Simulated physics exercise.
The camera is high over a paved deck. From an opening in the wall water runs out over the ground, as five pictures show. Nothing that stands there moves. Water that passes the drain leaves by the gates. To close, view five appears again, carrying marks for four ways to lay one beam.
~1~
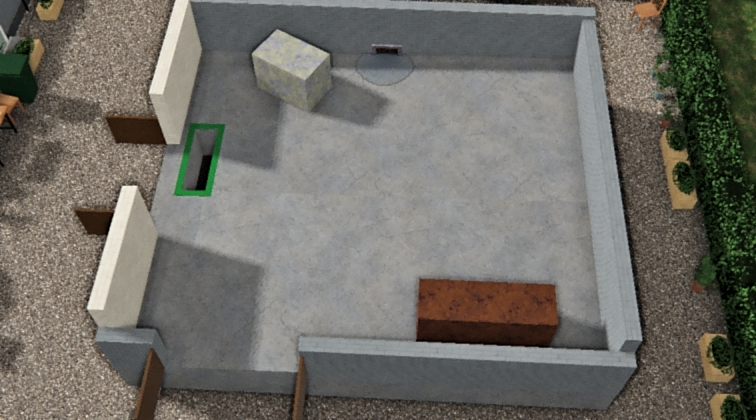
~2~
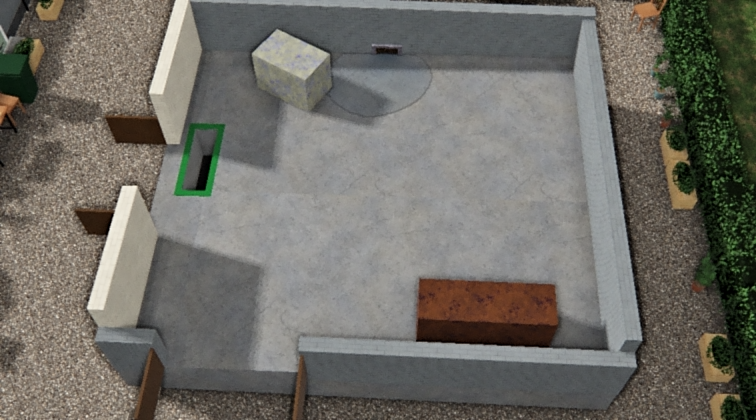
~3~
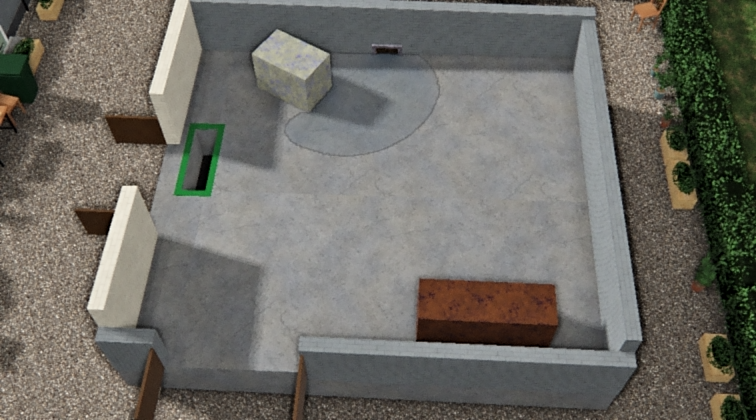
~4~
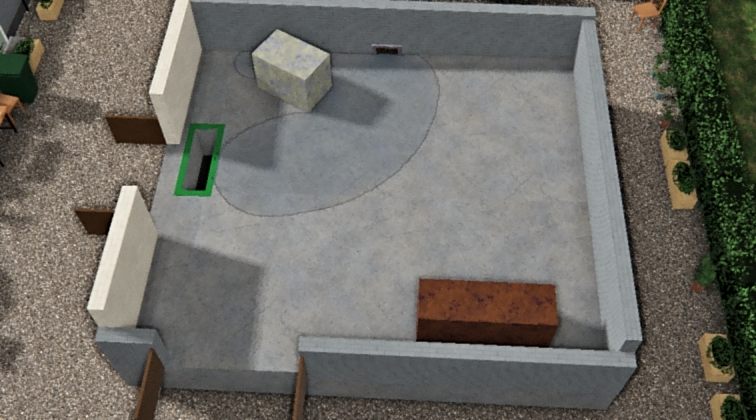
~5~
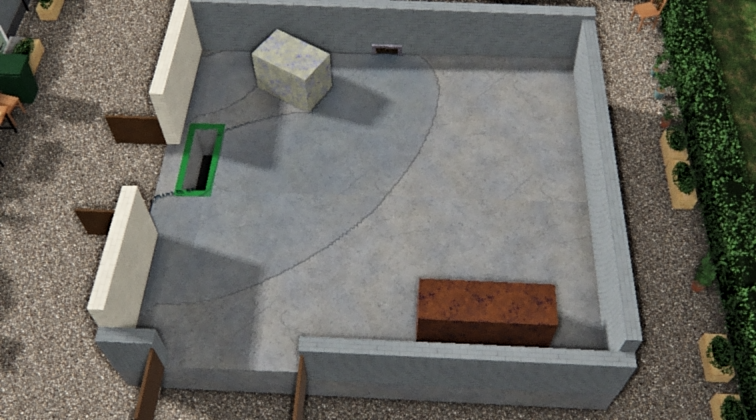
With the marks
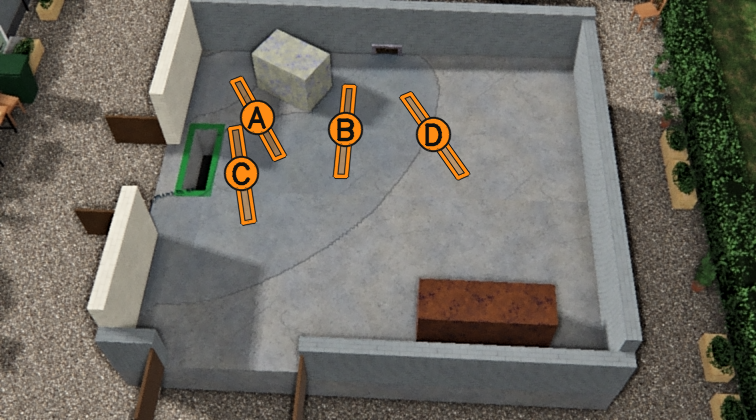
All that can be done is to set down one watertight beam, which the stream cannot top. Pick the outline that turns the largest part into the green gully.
The answer is position D.
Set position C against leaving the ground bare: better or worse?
Worse.
In orange, A from (236, 80) to (279, 157); B from (340, 176) to (349, 86); C from (235, 127) to (248, 222); D from (406, 95) to (462, 175).
For position A, about 17 % of the stream goes into the green gully, about 83 % out by the gates.
For position B, about 21 % of the stream goes into the green gully, about 79 % out by the gates.
For position C, about 18 % of the stream goes into the green gully, about 82 % out by the gates.
For position D, about 31 % of the stream goes into the green gully, about 69 % out by the gates.
